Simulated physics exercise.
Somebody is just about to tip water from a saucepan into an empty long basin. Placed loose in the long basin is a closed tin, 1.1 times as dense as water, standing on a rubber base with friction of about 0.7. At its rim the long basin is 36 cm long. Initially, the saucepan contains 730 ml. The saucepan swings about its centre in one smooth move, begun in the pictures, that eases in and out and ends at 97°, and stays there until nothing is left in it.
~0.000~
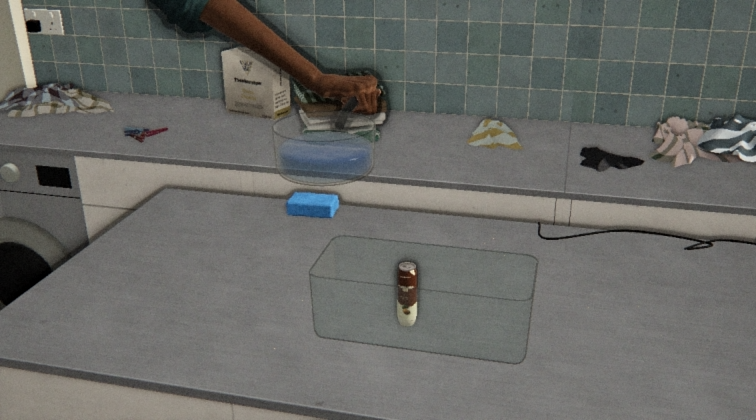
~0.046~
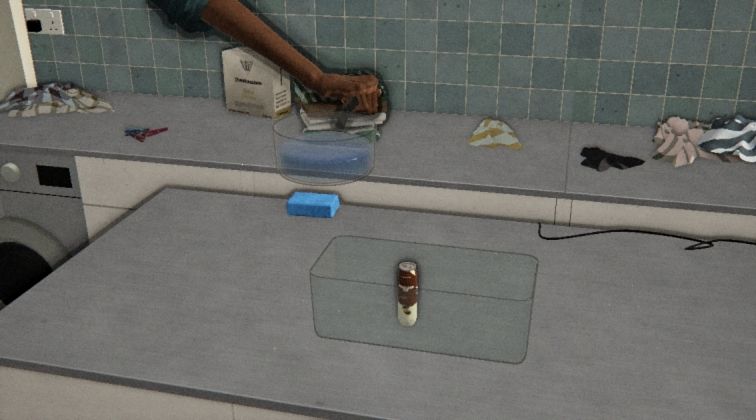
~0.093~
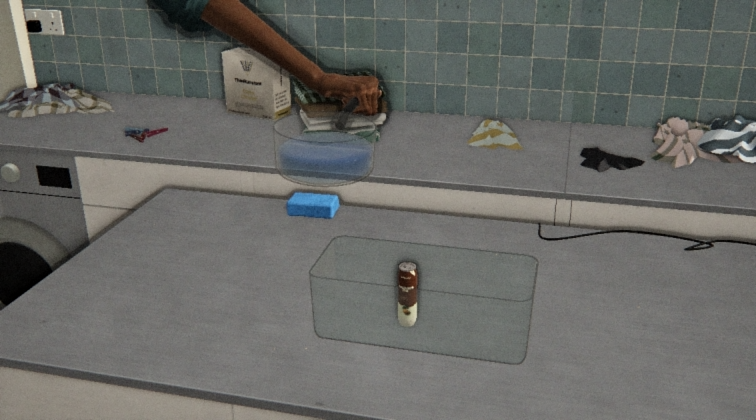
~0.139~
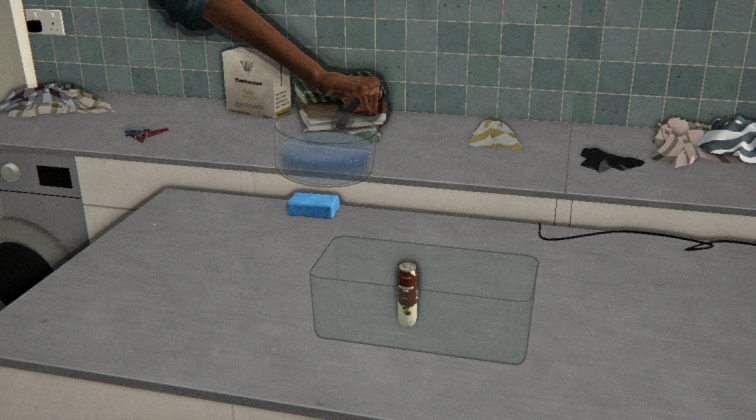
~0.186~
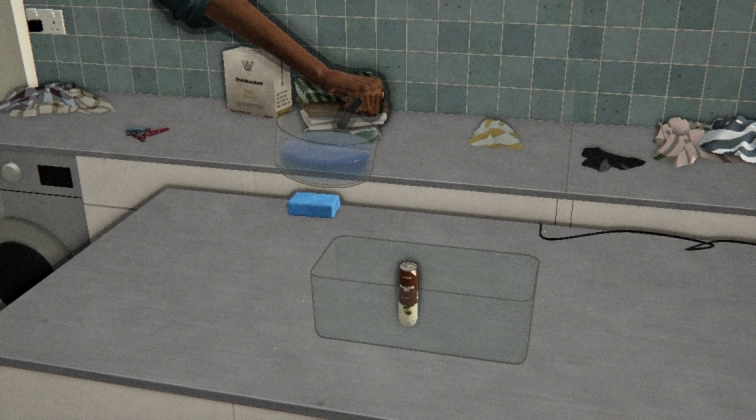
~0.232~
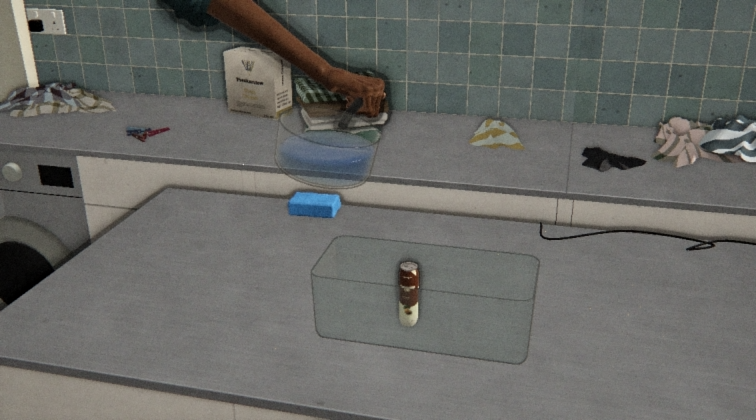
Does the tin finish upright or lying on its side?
It finishes upright.
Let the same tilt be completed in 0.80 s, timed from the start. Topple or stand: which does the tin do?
Result: Tin still standing.
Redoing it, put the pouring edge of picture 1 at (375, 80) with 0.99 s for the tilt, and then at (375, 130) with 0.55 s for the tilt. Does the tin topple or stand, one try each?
First it keeps standing; then it topples.
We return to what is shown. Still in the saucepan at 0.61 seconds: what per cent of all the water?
Roughly 66 per cent.
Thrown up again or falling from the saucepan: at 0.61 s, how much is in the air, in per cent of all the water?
I'd say close to 34 per cent.
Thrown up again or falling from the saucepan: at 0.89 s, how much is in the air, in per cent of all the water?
I'd say some 18 per cent is in the air.
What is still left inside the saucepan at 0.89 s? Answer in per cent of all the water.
Remaining share: Approx. 18 %.
After 0.61 s the tilt is 66° and 65 per cent is still to pour; the tin stands where it began.
After 0.89 s the tilt is 94° and 18 per cent is still to pour; the tin stands where it began.
After 1.18 s the tilt is 97° and 3 per cent is still to pour; the tin stands where it began.
After 1.49 s the tilt is 97° and 0 per cent is still to pour; the tin stands where it began.
In the end the tin stands where it began.
